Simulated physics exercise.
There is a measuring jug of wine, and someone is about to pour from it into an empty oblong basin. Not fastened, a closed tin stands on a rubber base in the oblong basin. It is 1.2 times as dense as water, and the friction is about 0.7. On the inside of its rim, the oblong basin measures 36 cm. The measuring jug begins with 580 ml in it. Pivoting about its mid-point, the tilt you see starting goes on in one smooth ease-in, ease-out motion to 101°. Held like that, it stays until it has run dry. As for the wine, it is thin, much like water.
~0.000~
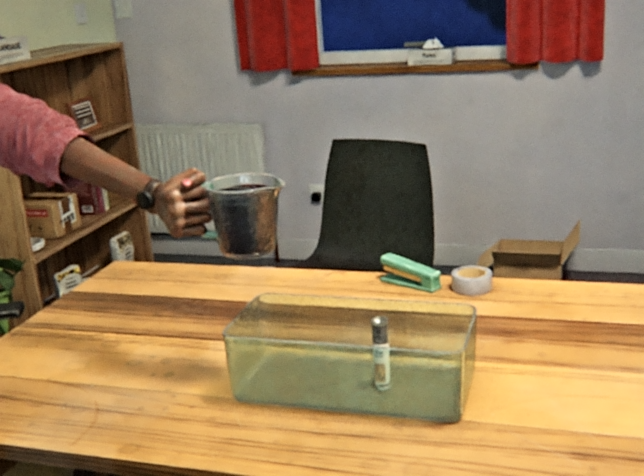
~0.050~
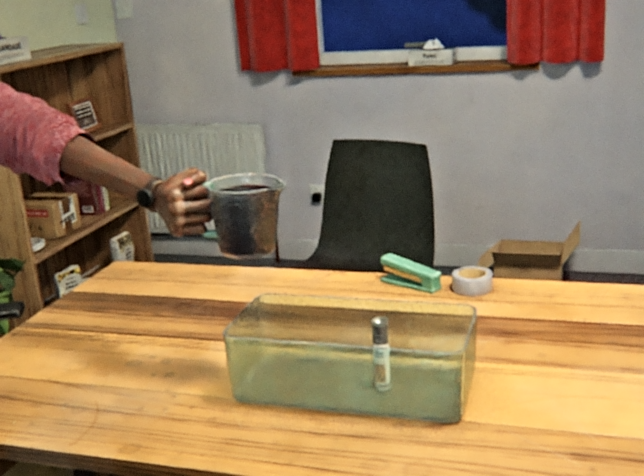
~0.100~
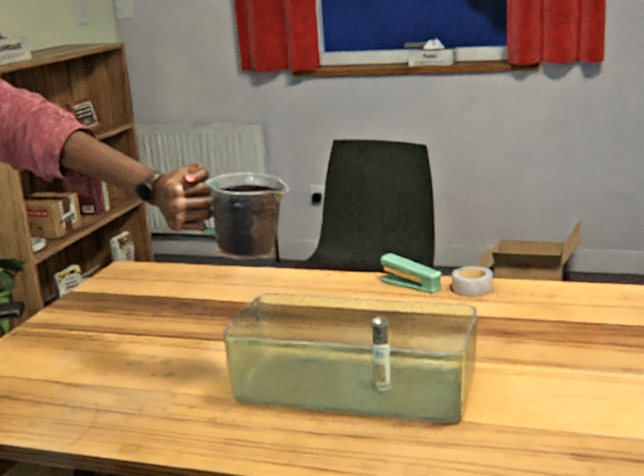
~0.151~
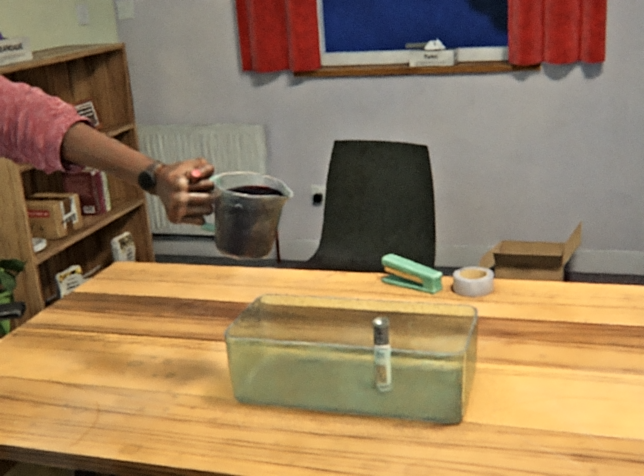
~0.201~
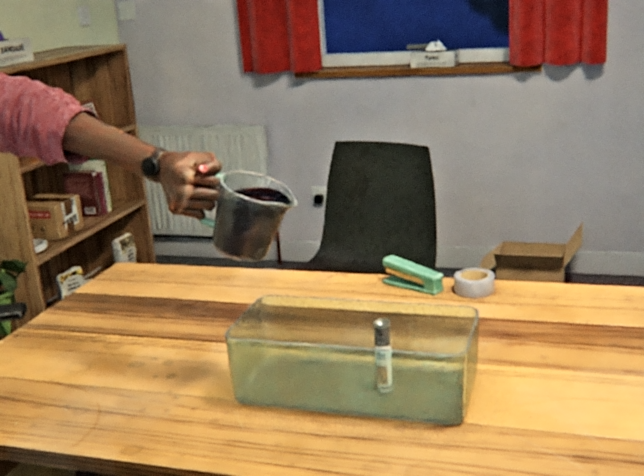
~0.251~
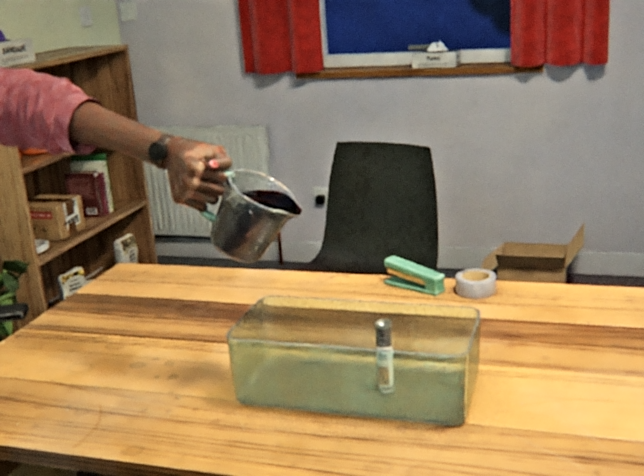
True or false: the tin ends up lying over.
False.
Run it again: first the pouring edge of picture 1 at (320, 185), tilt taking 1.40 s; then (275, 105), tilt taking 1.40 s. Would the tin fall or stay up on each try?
Try 1: Tipped over; try 2: Tipped over.
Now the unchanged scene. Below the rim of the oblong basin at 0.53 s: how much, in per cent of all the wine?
16 %, more or less.
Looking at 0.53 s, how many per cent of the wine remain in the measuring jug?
Some 52 per cent.
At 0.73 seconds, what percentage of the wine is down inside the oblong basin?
I reckon close to 72 per cent.
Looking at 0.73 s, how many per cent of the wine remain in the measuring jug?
12 per cent or thereabouts.
By 0.53 s the tilt is 90° and 52 per cent is still to pour; the tin stands where it began.
By 0.73 s the tilt is 101° and 11 per cent is still to pour; the tin stands where it began.
By 0.94 s the tilt is 101° and 1 per cent is still to pour; the tin stands where it began.
By 1.17 s the tilt is 101° and 0 per cent is still to pour; the tin stands where it began.
At rest the tin stands where it began.
